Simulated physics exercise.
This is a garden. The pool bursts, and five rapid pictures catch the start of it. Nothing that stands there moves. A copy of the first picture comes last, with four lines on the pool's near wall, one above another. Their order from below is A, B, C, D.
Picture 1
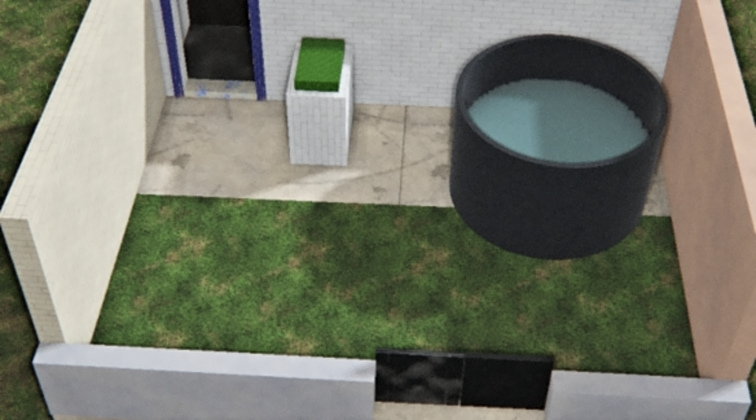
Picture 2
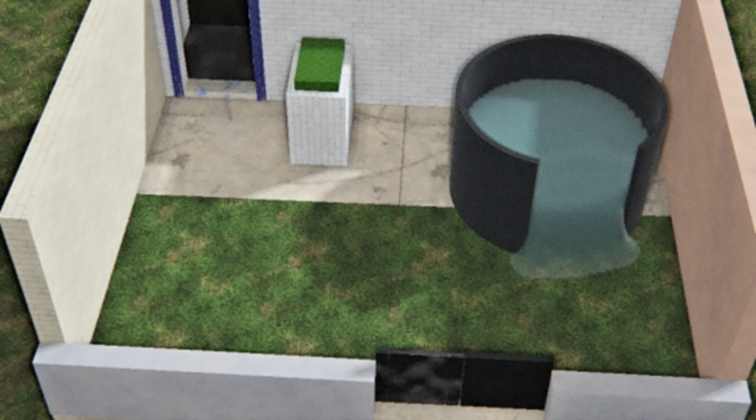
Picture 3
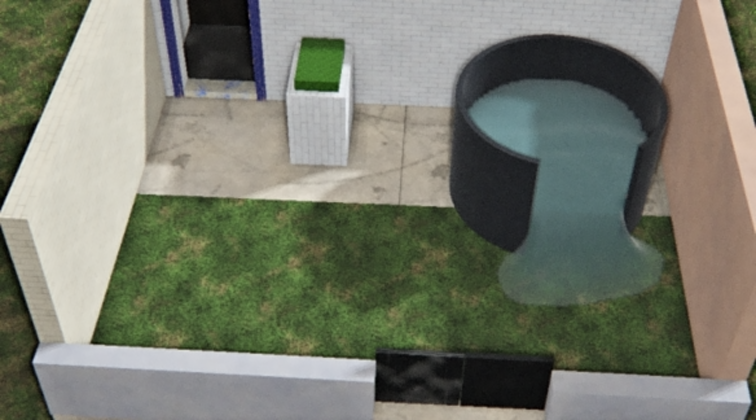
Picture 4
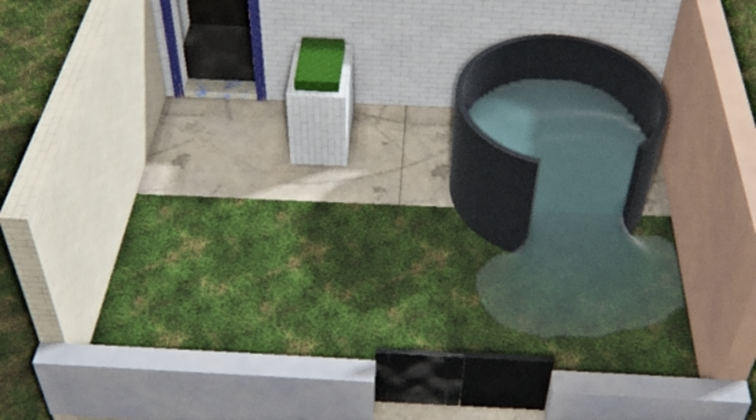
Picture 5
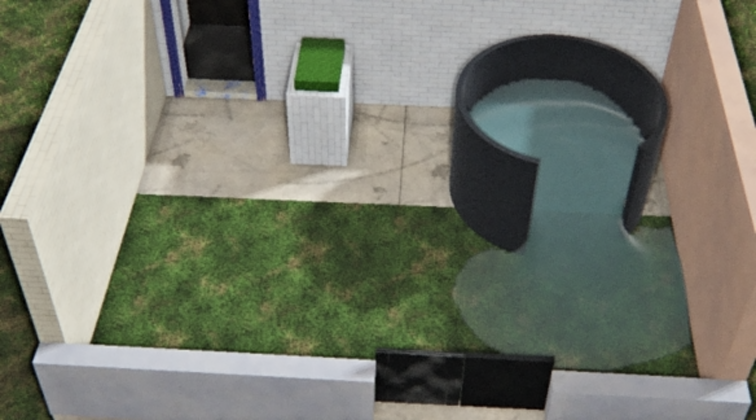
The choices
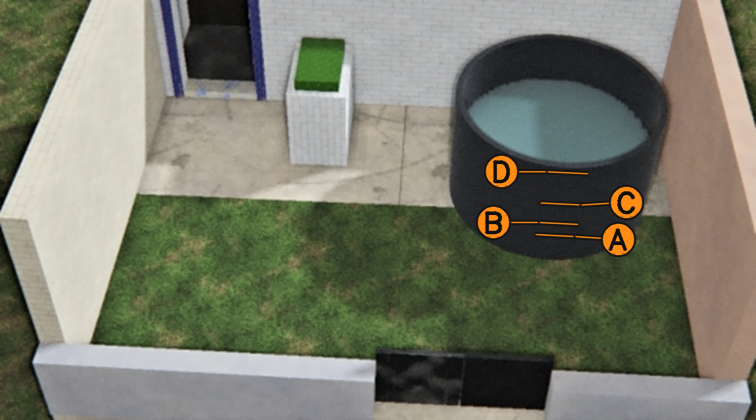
A big dark round pool stood full of still water in a walled garden, then a gap opened in its front and water poured out, spreading in a widening sheet across the grass.
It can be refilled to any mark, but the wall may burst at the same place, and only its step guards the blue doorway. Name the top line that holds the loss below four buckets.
B will do.
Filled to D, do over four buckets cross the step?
Yes, it does.
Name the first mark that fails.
The answer is C.
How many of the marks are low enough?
Two.
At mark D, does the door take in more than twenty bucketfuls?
Yes.
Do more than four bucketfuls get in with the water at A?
No, not at all.
On the marked copy, A at (555, 235); B at (557, 223); C at (561, 204); D at (566, 172); from the bottom up A, B, C, D.
If A is chosen, nothing gets over.
If B is chosen, a bucket or two gets in.
If C is chosen, about 13 bucketfuls get in.
If D is chosen, dozens of bucketfuls pour in.
